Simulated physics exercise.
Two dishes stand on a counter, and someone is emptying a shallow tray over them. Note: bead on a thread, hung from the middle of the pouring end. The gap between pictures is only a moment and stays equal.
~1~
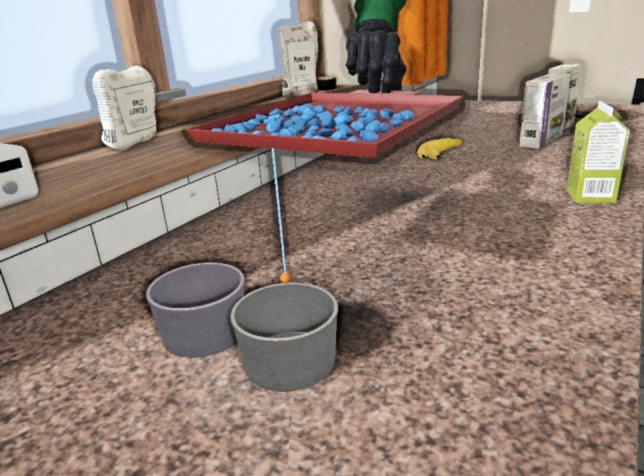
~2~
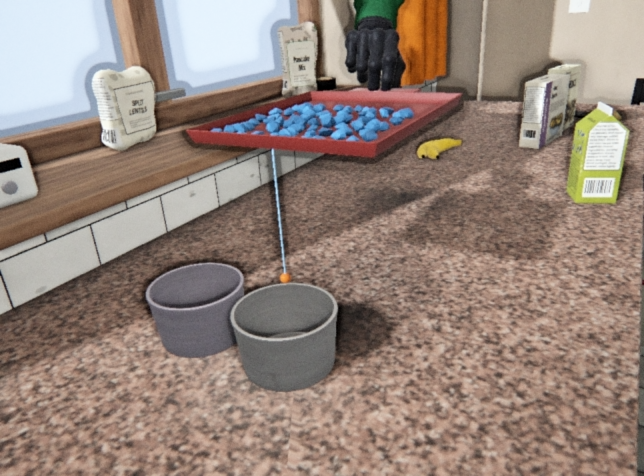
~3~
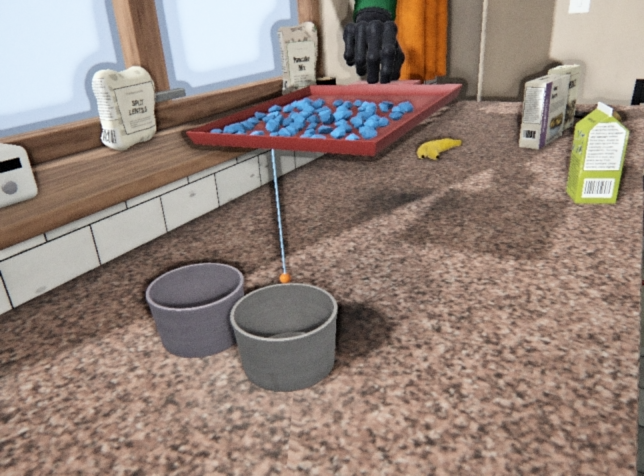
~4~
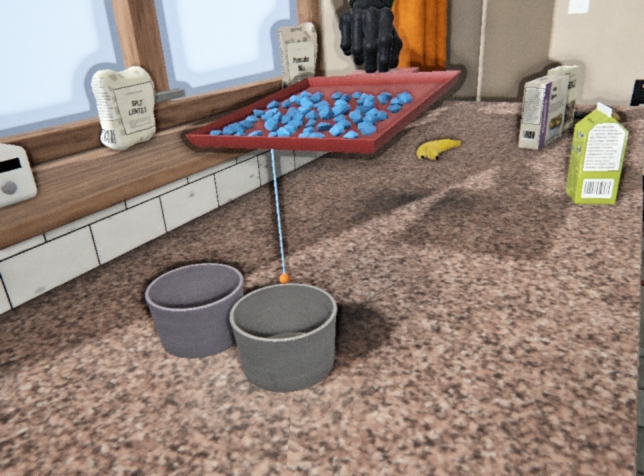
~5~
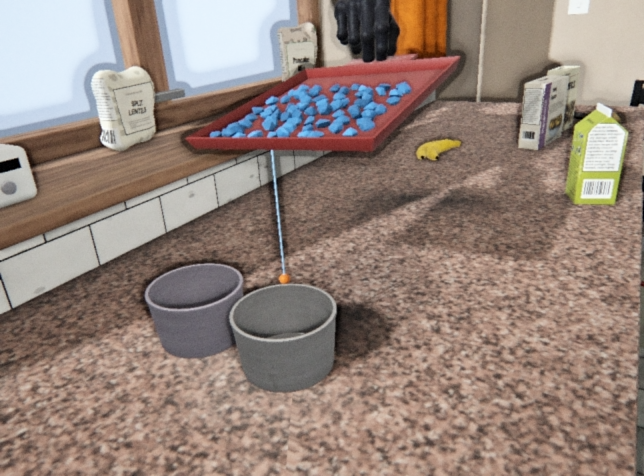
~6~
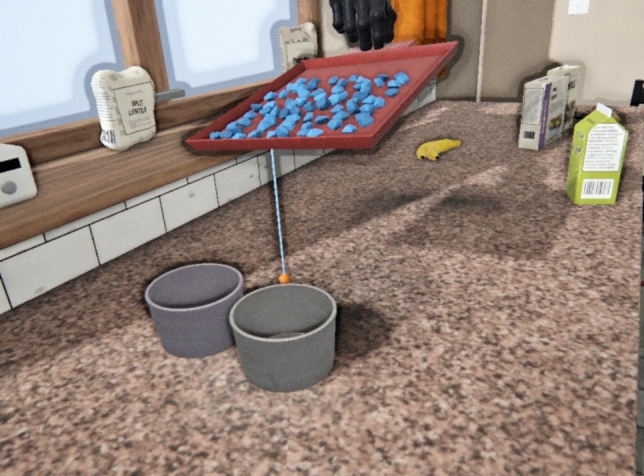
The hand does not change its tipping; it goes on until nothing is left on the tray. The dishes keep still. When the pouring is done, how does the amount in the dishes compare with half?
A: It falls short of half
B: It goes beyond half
It goes beyond half (B).
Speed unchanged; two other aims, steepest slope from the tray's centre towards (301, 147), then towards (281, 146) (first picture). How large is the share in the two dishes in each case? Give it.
Roughly 50 percent first and 70 percent second.
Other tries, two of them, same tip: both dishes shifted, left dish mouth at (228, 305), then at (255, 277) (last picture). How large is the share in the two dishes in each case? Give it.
About 40% on the first try and 30% on the second.
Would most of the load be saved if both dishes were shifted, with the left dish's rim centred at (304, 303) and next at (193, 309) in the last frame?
At place one not up to half; at place two not up to half.
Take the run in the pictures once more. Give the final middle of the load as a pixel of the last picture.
Close to (203, 331) in the last picture.
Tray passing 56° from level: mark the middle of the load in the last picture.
Load centre: Approx. (254, 117).
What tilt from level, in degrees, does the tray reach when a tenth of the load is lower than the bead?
Angle: Approx. 80 degrees.
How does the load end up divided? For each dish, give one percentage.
Left dish 70 per cent; right dish 20 per cent.
Soon after the last picture, tray tipped steeply; nearly all on the tray; a stray few in the air.
A little later, tray tipped right over; most on the tray; a small part in the left dish; a stray few outside both; about a quarter in the air.
Later still, tray tipped past a quarter turn; about a quarter in the right dish; about two thirds in the left dish; a small part outside both.
At rest, tray tipped past a quarter turn; about a quarter in the right dish; about two thirds in the left dish; a small part outside both.
